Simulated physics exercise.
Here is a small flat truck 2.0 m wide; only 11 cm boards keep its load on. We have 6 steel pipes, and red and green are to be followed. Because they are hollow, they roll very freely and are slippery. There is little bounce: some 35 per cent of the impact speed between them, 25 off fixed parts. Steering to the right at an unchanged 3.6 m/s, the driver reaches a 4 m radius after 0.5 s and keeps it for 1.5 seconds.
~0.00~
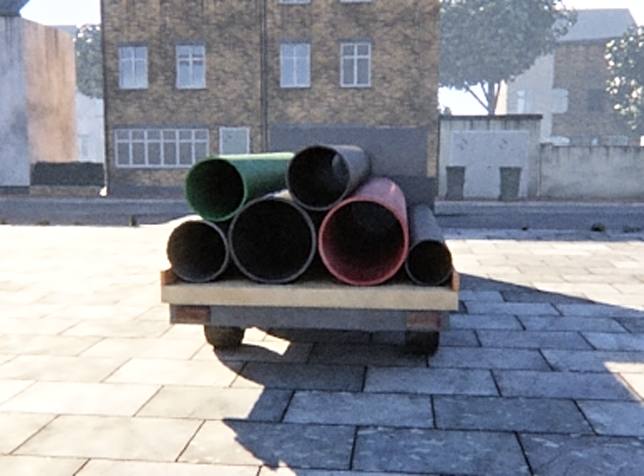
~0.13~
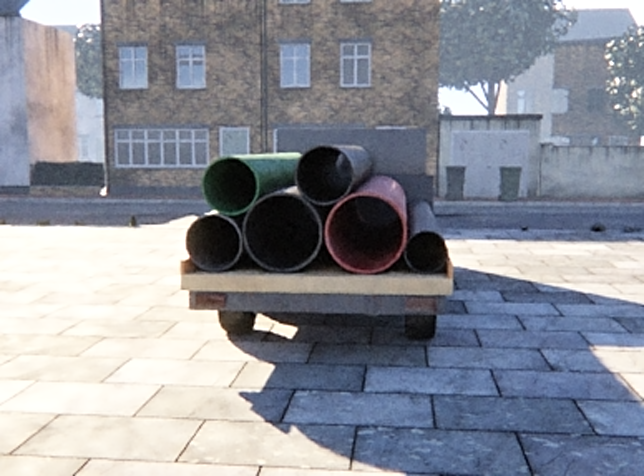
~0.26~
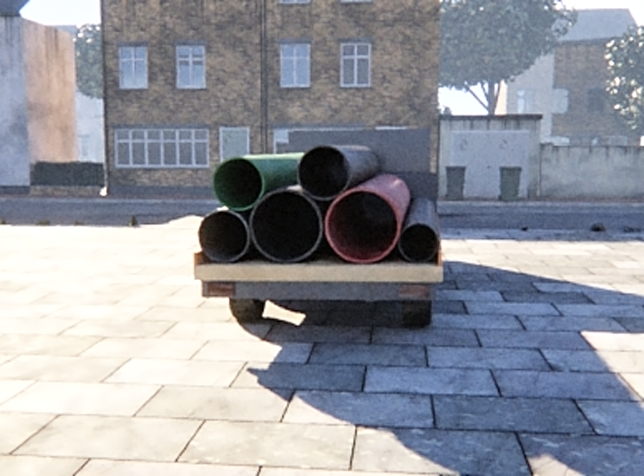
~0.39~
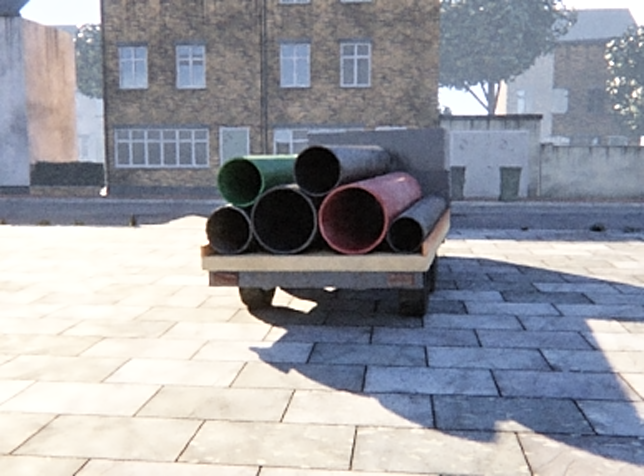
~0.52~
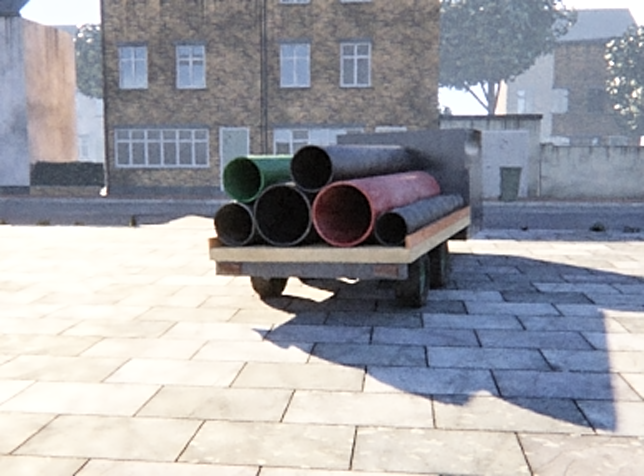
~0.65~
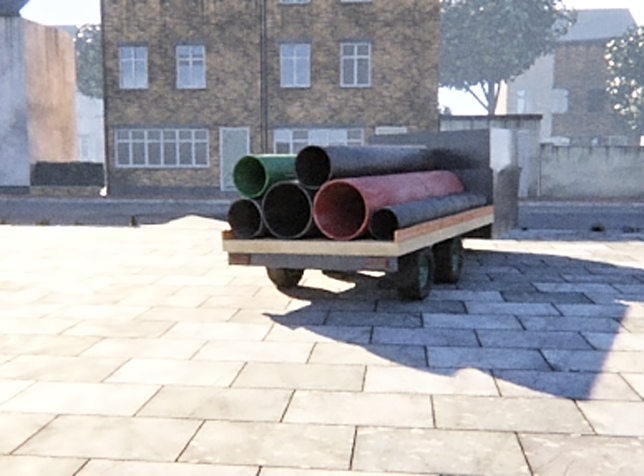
On a sunlit paved square, a flatbed truck carrying stacked pipes drives away, turning right.
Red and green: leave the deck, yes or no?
Red no, green yes.
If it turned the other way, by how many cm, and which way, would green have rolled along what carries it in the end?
I reckon some 0 cm toward the right.
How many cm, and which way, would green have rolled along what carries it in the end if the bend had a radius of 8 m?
I'd say close to 0 cm off to the left.
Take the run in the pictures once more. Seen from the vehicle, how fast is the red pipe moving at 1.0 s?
Near 0.0 m/s at that time.
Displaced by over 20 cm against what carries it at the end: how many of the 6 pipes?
That would be 1 of them.
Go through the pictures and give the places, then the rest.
In the first picture, red (363, 241), green (215, 189); 4 of the 6 make up the bottom layer.
In the second picture, red (366, 233), green (230, 186); the deck is level.
In the third picture, red (363, 226), green (237, 184); the deck slopes 1° down to the left.
In the fourth picture, red (353, 219), green (240, 182); the deck slopes 2° down to the left.
In the fifth picture, red (343, 214), green (242, 179); the deck slopes 3° down to the left.
In the sixth picture, red (341, 210), green (249, 176); the deck slopes 3° down to the left.
Then, 1.0 s in, red is on the deck, 65 cm from the right edge; green is up on others, 5 cm from the left edge, rolling left; 0 gone from the deck.
Then, 1.2 s in, green is over the left board and falling; still the same for red; 1 gone from the deck.
In the end (2.6 s), red is on the deck, 65 cm from the right edge; green is over the left board and gone; 1 gone from the deck.
